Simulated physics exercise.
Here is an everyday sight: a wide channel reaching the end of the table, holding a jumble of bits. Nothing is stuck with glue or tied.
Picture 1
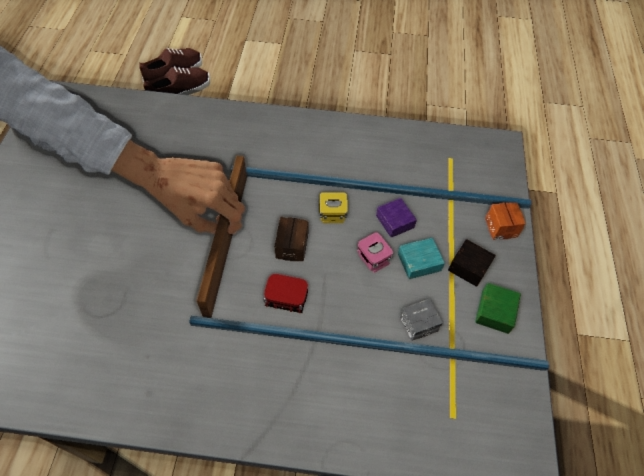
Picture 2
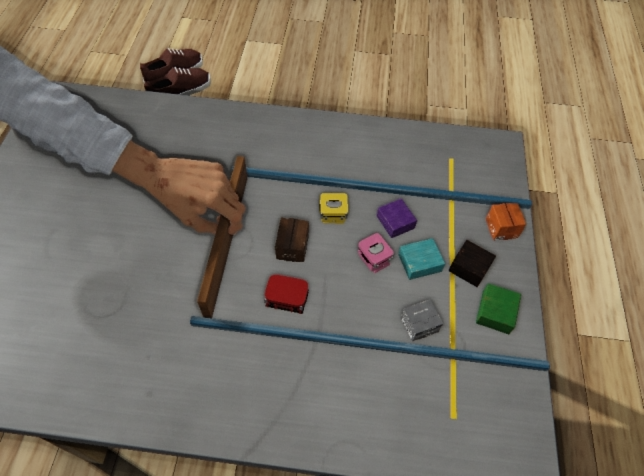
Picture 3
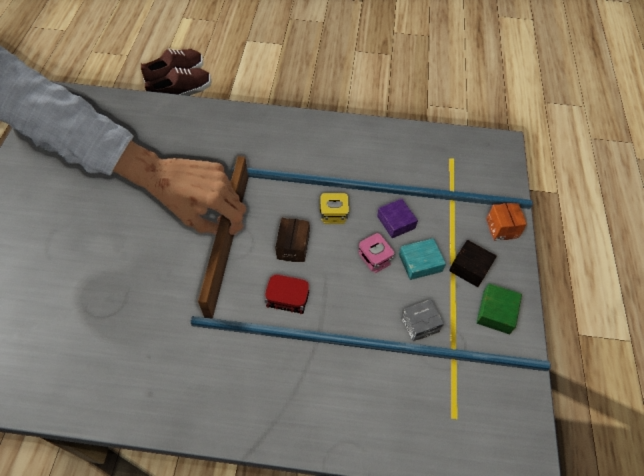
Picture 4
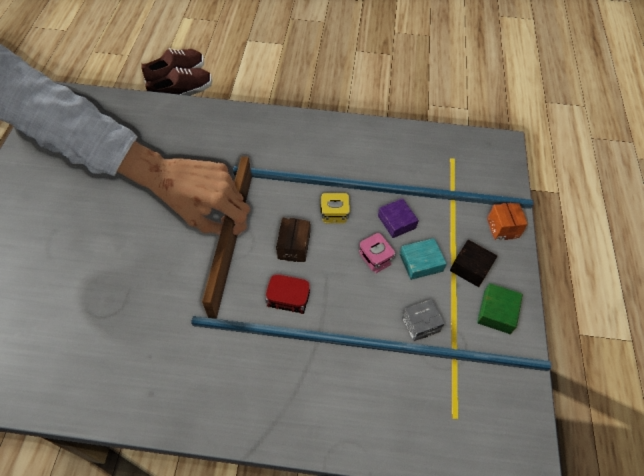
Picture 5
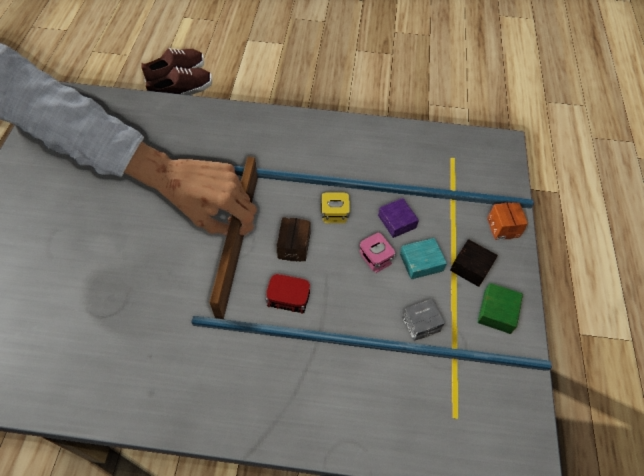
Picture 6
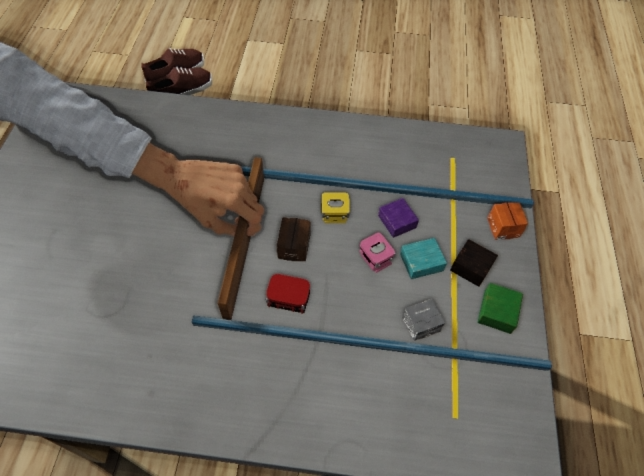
A hand in a grey sleeve grips a brown wooden board across a channel between two blue rails on a grey table, seen from above, with wooden flooring and dark red shoes beyond. Dark brown, red, yellow, pink, purple, teal and grey blocks lie left to right, with black, green and orange ones near yellow tape. The hand slides the board slightly right, while the blocks and view stay practically still.
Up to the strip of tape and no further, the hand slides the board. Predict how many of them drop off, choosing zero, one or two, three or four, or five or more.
One or two drop off.
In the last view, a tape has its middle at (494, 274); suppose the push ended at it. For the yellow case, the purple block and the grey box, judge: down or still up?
Going in order, the yellow case keeps its spot, then the purple block keeps its spot, then the grey box goes off the edge.
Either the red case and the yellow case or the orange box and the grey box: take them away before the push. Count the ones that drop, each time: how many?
The answer is 1 and then 1.
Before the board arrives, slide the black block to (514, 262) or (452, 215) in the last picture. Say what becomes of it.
Taking them in order, it drops away and then it stays put.
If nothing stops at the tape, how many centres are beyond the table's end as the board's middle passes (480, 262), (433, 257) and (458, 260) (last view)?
Counts per position: 3 / 0 / 1.
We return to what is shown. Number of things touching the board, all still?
At rest, 3 are in contact.
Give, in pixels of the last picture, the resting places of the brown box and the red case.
First (471, 260), then (476, 316).
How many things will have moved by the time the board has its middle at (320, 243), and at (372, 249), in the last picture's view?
The first count is 3, and then it's 8.
Soon after, none off yet; orange box at rest near (507, 221); green block at rest near (500, 308); black block at rest near (474, 263).
Then, none off yet; orange box at rest near (507, 221); green block at rest near (500, 308); black block moved about its own width near (495, 265).
At rest, the number that fall off is one or two; fallen, black block.
